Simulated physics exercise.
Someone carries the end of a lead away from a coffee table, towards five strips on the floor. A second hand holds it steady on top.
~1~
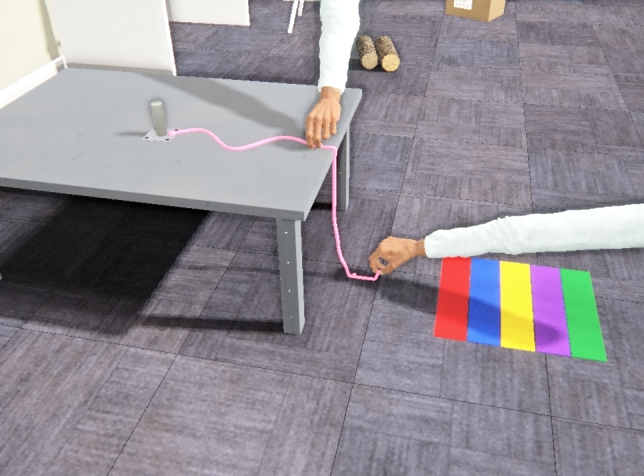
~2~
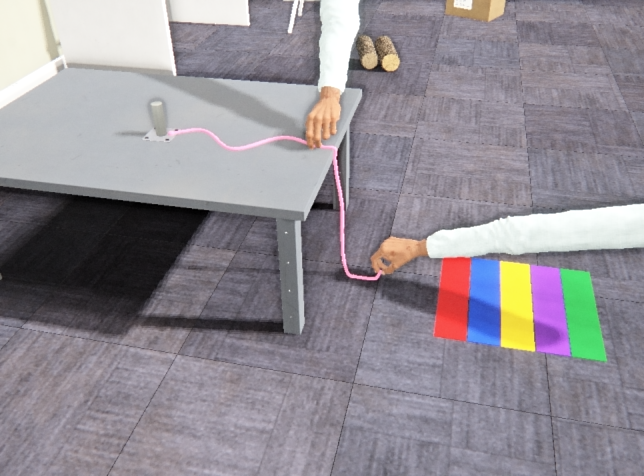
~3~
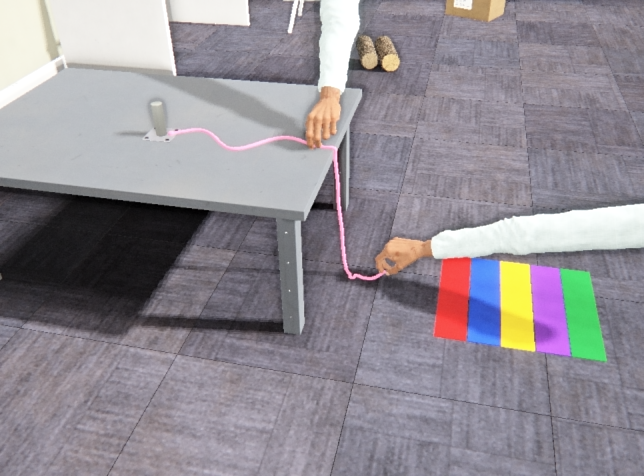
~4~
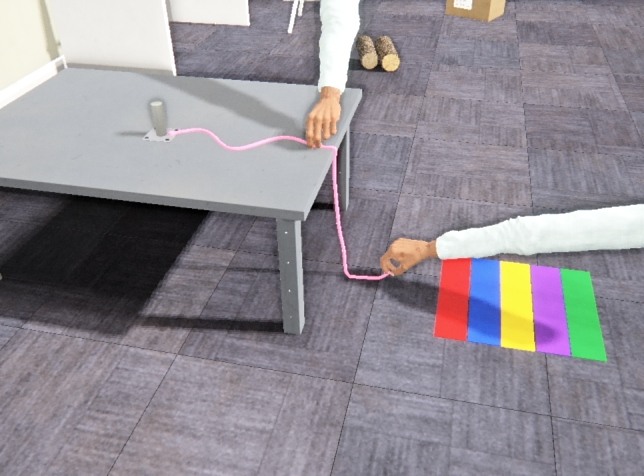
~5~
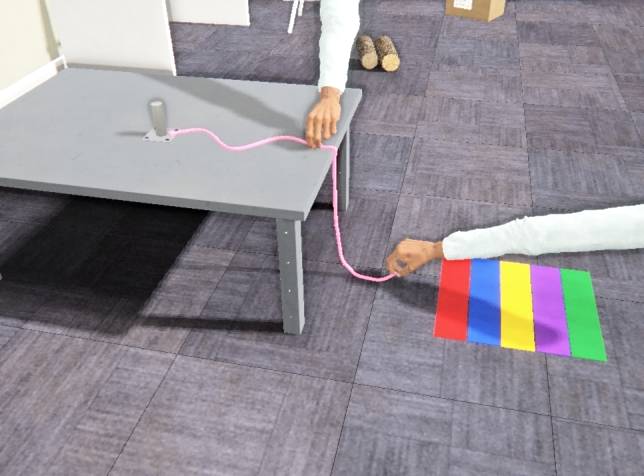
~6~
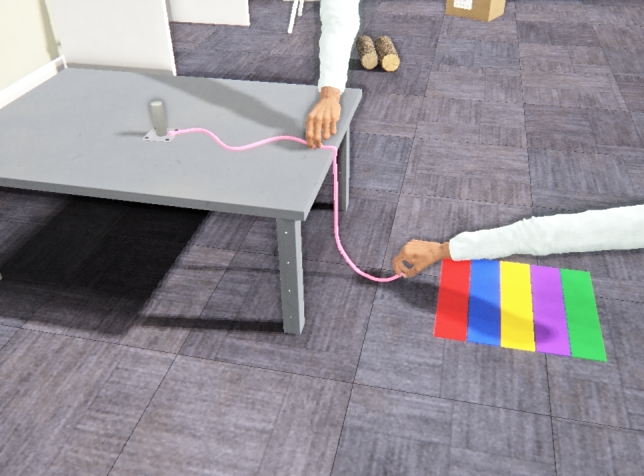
Pink cord hanging over a grey table's edge, one hand pinning it while another slowly draws its end right near coloured strips.
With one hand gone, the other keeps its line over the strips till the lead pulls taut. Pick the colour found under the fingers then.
Yellow is under them.
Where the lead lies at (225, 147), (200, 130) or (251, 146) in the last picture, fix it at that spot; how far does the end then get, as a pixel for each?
That would be (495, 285) for the first, (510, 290) for the second and (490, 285) for the third.
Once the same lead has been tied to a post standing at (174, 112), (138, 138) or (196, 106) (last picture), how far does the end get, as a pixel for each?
Close to (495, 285), (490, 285) and (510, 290) in that order.
Soon after, end near (469, 282); over red.
After that, end near (499, 286); over blue.
At the stop, end near (517, 288); over yellow. The end stops over the yellow strip.
